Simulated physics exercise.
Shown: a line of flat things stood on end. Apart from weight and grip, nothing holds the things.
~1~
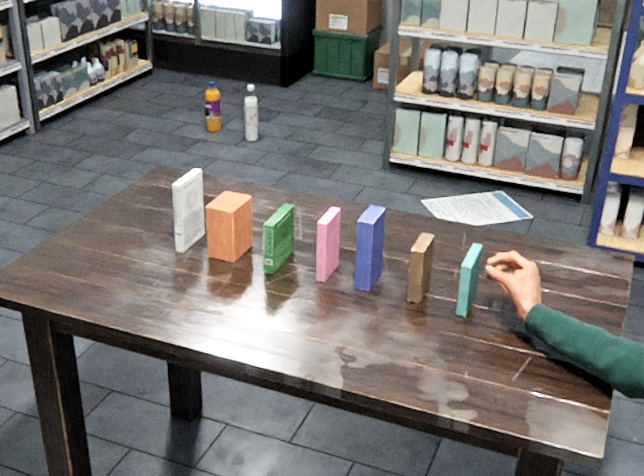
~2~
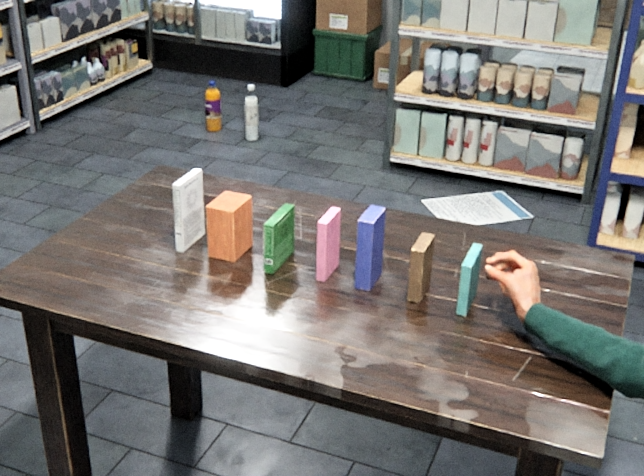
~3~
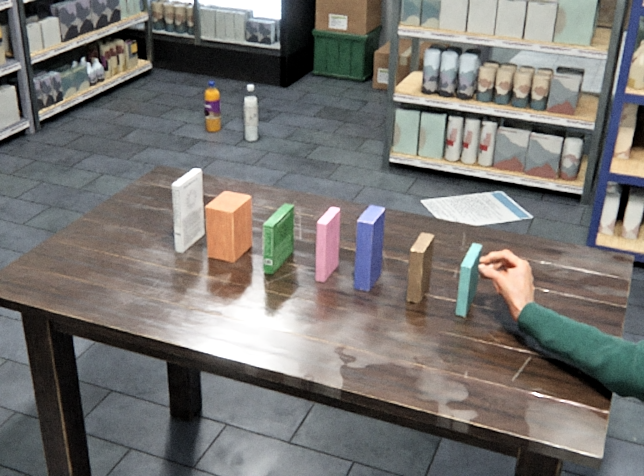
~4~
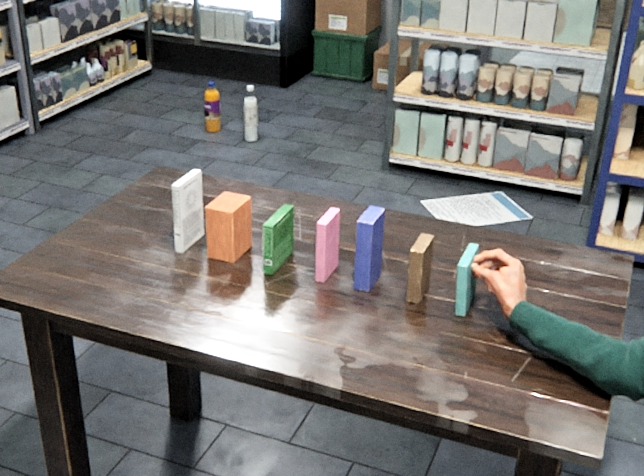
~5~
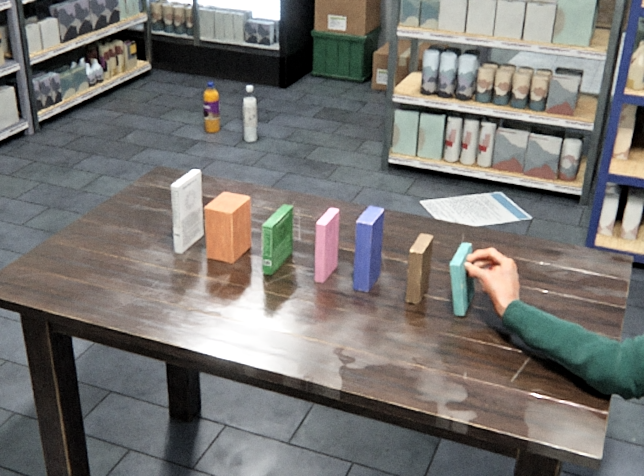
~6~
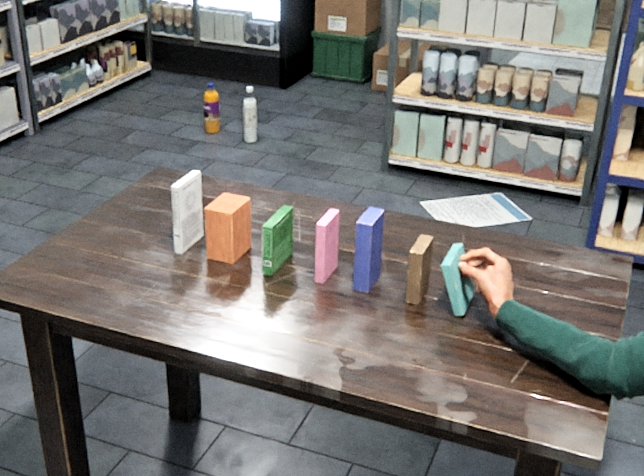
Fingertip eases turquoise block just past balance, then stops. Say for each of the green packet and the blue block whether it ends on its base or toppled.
In order: The green packet will not stay erect; the blue block will not stay erect.
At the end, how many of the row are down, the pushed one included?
Total: 5.
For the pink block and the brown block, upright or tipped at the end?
The pink block goes down; the brown block goes down.
Then, 0.30 s later than the last frame, turquoise block 90° over; brown block tilted by 41°.
Then, 0.60 s later than the last frame, turquoise block 90° over; blue block tilted by 50° near (335, 250); brown block on its side; pink block tilted by 35°.
Then, 0.80 s later than the last frame, turquoise block 90° over; blue block tilted by 75° near (326, 259); green packet tilted by 54° near (255, 241); pink block tilted by 75°.
When it is over, lying over on the table, pink block, brown block, blue block and green packet; orange block as before. End places, in pixels of the last picture, green packet near (255, 254), blue block near (326, 259).
